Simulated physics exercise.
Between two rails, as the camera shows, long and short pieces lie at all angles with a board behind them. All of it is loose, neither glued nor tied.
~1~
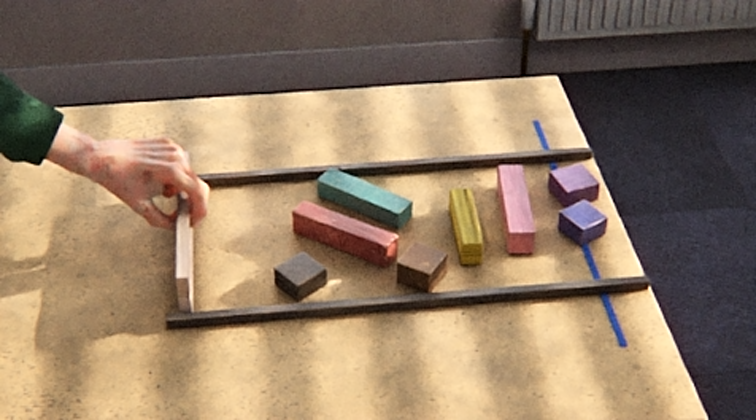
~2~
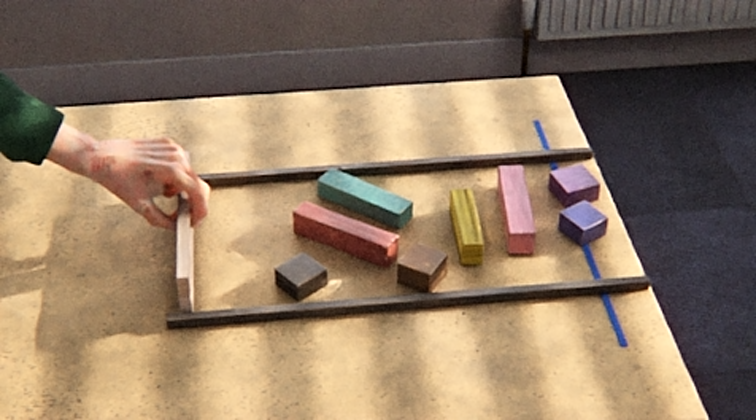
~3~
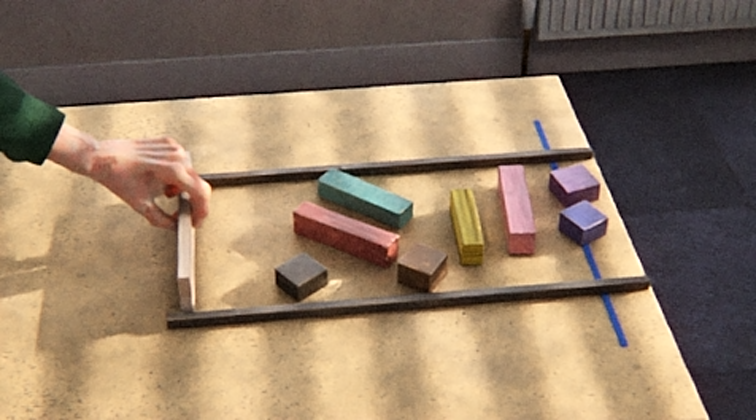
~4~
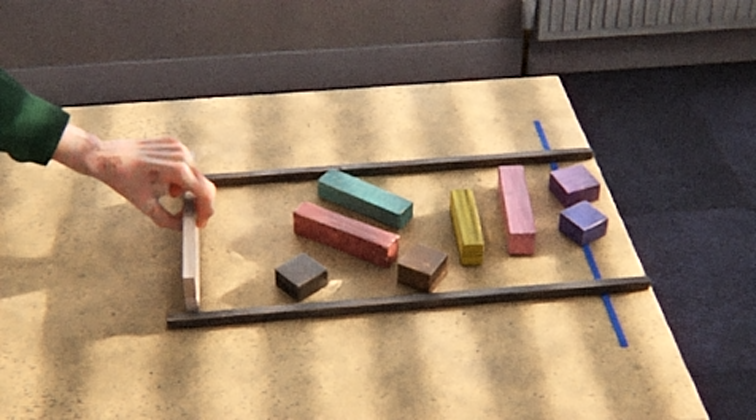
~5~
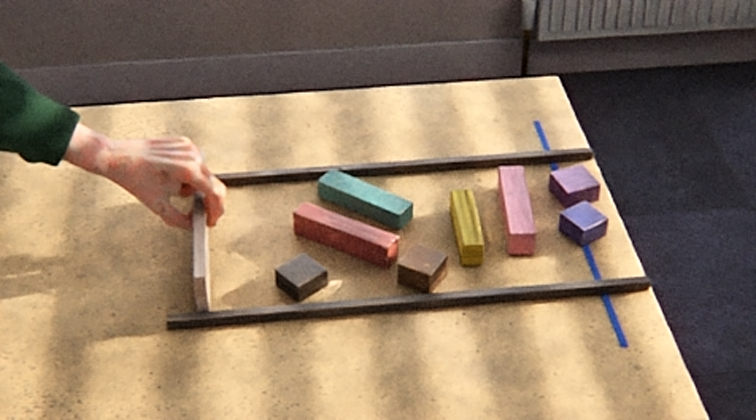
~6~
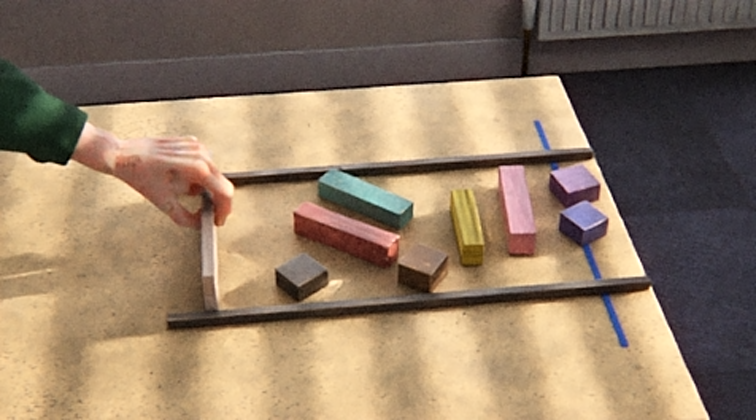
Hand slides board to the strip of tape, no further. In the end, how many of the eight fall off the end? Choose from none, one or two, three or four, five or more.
Final count: Five or more.
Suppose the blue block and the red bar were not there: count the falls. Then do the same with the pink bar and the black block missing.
3 in the first case and 3 in the second.
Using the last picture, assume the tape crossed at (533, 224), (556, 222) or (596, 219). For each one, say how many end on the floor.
Tallies in the order given: 3, 4, 7.
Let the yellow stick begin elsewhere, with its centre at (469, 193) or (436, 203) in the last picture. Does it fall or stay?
First place: It goes off the edge; second place: It goes off the edge.
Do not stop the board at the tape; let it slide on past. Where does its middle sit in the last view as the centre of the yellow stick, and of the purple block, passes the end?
About (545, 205), and (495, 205) for the other.
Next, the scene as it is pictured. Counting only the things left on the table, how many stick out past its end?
Overhanging ones - 2.
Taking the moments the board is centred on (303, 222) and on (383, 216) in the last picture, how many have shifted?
The count reaches 2 first and 4 second.
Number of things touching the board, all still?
At rest, 3 are in contact.
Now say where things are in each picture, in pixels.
Purple block (574, 185); blue block (583, 223); pink bar (515, 208); board (185, 230); tape (575, 221), in the first picture.
Blue block (583, 223); brown block (423, 268), in the second picture.
Pink bar (516, 208); yellow stick (466, 226), in the third picture.
Purple block (575, 186); turquoise bar (365, 199), in the fourth picture.
Blue block (583, 224); red bar (345, 235), in the fifth picture.
Purple block (575, 186); blue block (584, 223); pink bar (516, 209); board (210, 229); tape (576, 221), in the sixth picture.
Soon after, none off yet; purple block at rest near (575, 186); blue block at rest near (584, 223); pink bar at rest near (516, 209).
Then, none off yet; purple block moving near (584, 186); blue block moved a little near (600, 223); pink bar moved a little near (559, 204).
At rest, the number that fall off is five or more; fallen, brown block, yellow stick, pink bar, blue block and purple block.
